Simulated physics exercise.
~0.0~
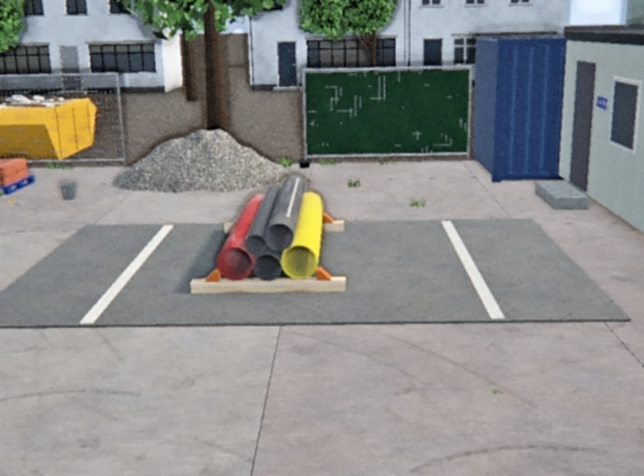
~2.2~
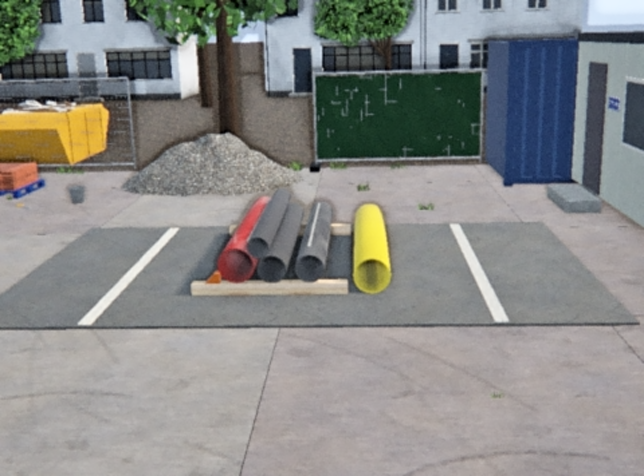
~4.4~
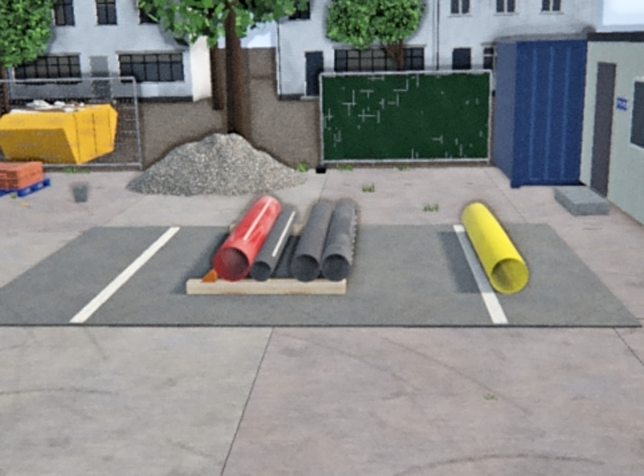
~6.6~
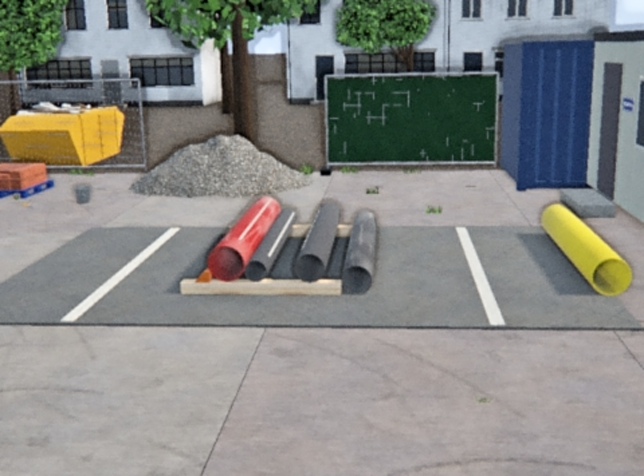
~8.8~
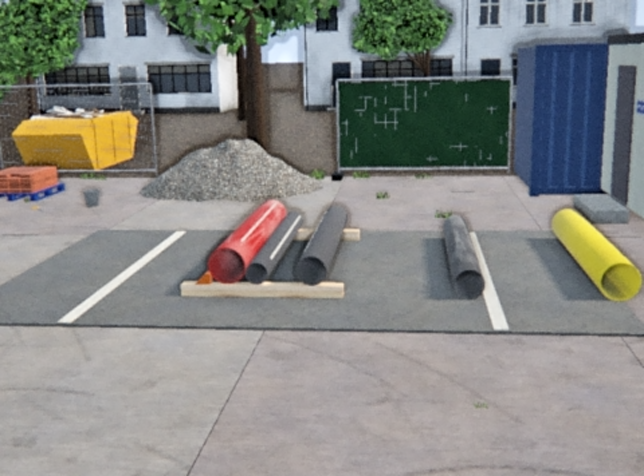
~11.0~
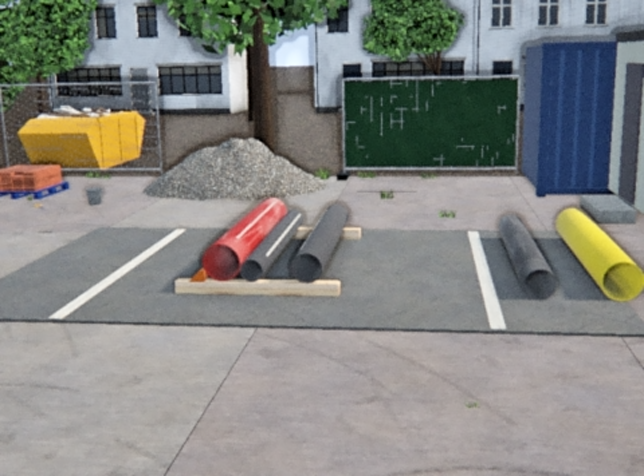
A yellow pipe dropped off the right side of a small stack on wooden timbers and rolled over the right white line, then a dark grey one followed and stopped beside it, while the red pipe and two grey ones stayed on the timbers.
